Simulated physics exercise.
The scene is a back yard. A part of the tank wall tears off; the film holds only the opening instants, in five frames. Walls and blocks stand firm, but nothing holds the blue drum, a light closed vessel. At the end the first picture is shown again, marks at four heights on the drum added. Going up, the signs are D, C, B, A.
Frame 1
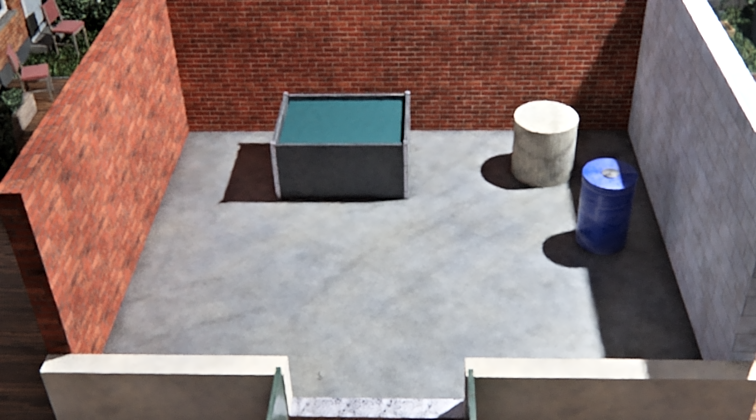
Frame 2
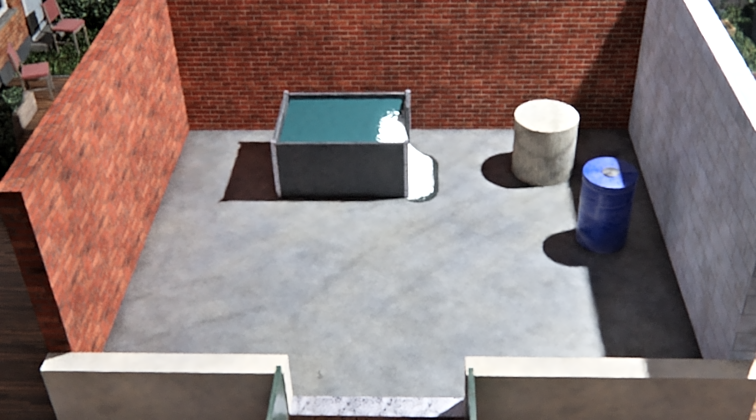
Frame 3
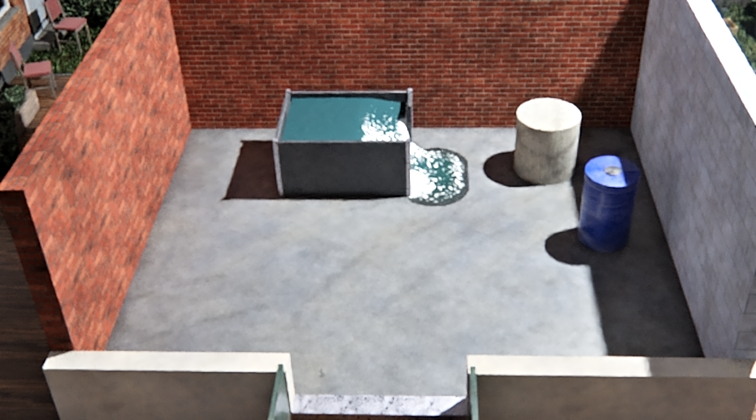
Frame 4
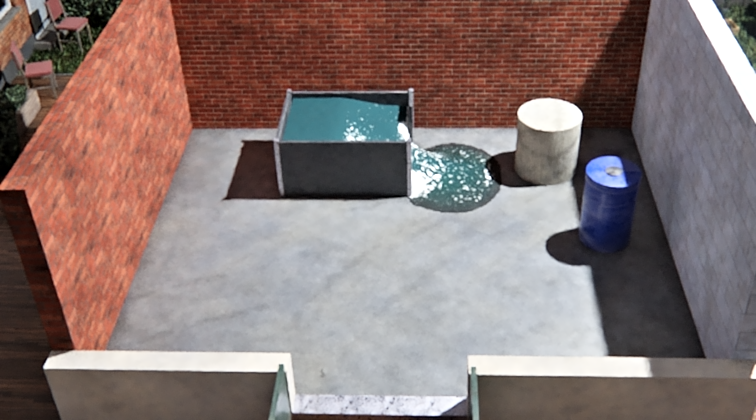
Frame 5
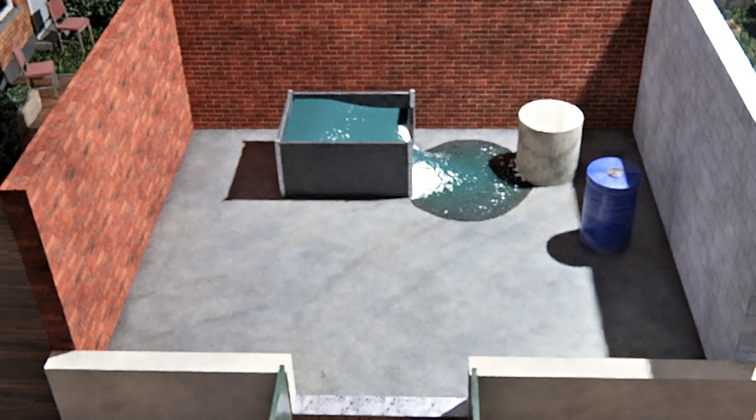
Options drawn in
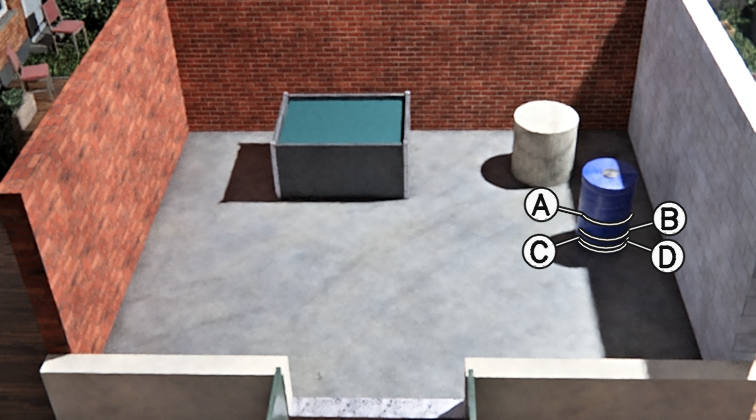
The clip shows a walled yard with a tank of dark green water, a pale cylinder and a blue drum; water pours from the tank's right side and spreads rightward across the grey ground in a widening puddle.
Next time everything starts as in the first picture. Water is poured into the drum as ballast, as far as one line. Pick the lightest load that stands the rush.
Go for A.
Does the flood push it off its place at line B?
Yes, it does.
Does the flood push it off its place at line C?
Yes, that goes wrong.
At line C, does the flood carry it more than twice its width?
Yes, clearly.
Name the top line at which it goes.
That would be B.
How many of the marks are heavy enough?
One of them.
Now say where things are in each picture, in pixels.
The first picture shows lid of the blue drum at (610, 173); tank full, its middle at (343, 124); open gate at (376, 361).
In the second picture, 1 % of the ground under water, its edge towards the drum at (432, 187).
In the third picture, 3 % of the ground under water, its edge towards the drum at (454, 194).
In the fourth picture, 5 % of the ground under water, its edge towards the drum at (486, 195).
The fifth picture shows lid of the blue drum at (615, 172); 7 % of the ground under water, its edge towards the drum at (513, 199).
In white, A at (609, 224); B at (607, 239); C at (606, 248); D at (605, 252); from the bottom up D, C, B, A.
With A, it does not move.
With B, it is pushed about its own width away.
With C, it is pushed about 5 times its own width away.
With D, it is pushed about 6 times its own width away.
